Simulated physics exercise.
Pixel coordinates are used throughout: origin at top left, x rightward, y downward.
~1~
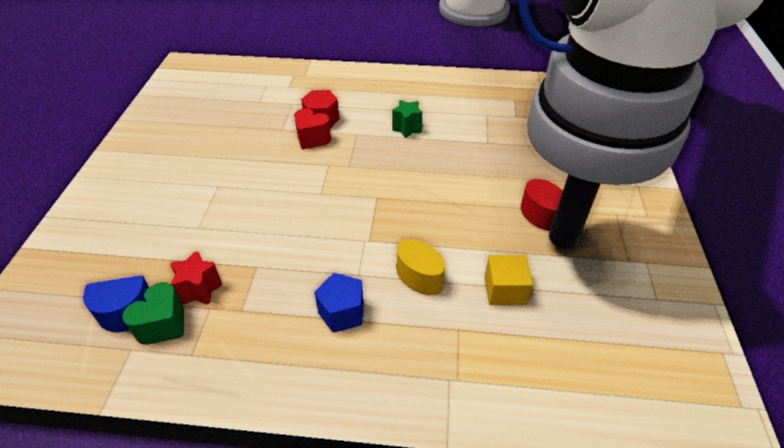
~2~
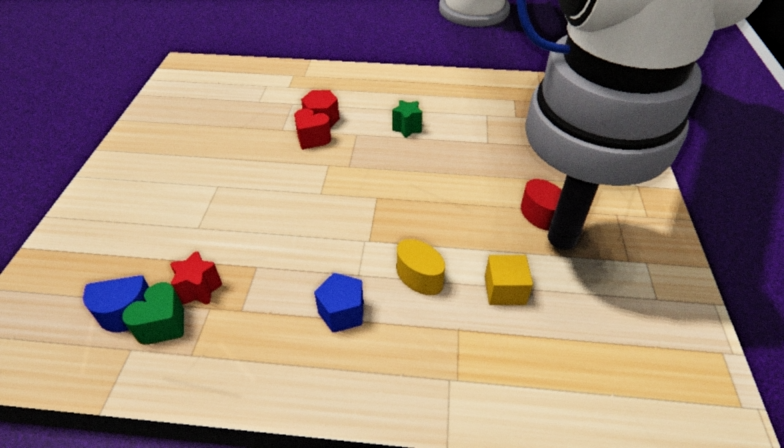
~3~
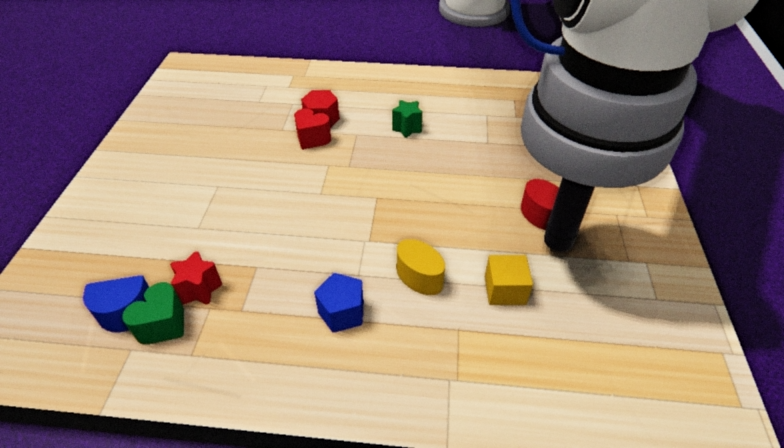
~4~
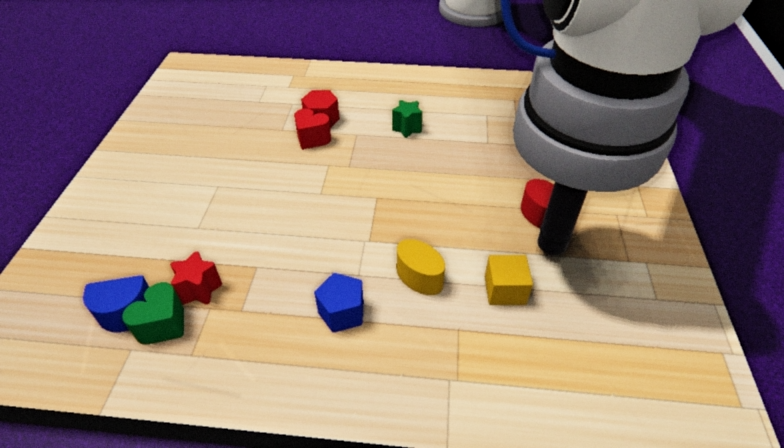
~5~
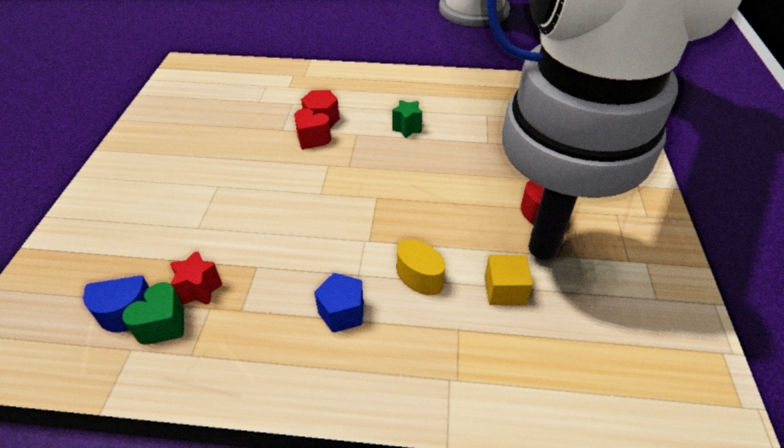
The clip opens on a wooden board scattered with red, green, blue and yellow blocks, a robot arm's black post standing beside a red block at the right. The post drifts slightly left and toward the viewer, moving nearer the yellow four-sided block and partly covering the red one, while the blocks stay still.
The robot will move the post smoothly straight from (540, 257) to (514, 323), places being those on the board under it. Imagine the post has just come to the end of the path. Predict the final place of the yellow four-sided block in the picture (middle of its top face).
Its top middle will sit at (487, 279).
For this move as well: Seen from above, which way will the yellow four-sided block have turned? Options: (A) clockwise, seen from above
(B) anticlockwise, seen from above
I choose A.
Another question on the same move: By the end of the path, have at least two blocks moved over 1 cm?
Short answer: No.
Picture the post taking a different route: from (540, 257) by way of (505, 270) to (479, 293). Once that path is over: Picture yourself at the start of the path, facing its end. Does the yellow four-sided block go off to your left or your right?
The yellow four-sided block is shifted sideways to the left, facing along the path from start to end.
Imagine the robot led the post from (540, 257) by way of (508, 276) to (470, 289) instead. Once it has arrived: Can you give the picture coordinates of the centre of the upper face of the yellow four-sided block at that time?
Pixel (475, 303).
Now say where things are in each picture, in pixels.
The first frame shows post's lower end (563, 239); yellow four-sided block (510, 269); red elliptical block (547, 194).
The second frame shows post (562, 240); blocks still.
The third frame shows post (558, 242); blocks still.
The fourth frame shows post (552, 245); blocks still.
The fifth frame shows post (543, 250); yellow four-sided block (510, 269); red elliptical block partly hidden.
What follows on the original path. Halfway along, post (529, 281); yellow four-sided block (500, 274).
At the end, post (516, 316); yellow four-sided block (487, 279), turned 20° clockwise; red elliptical block still.
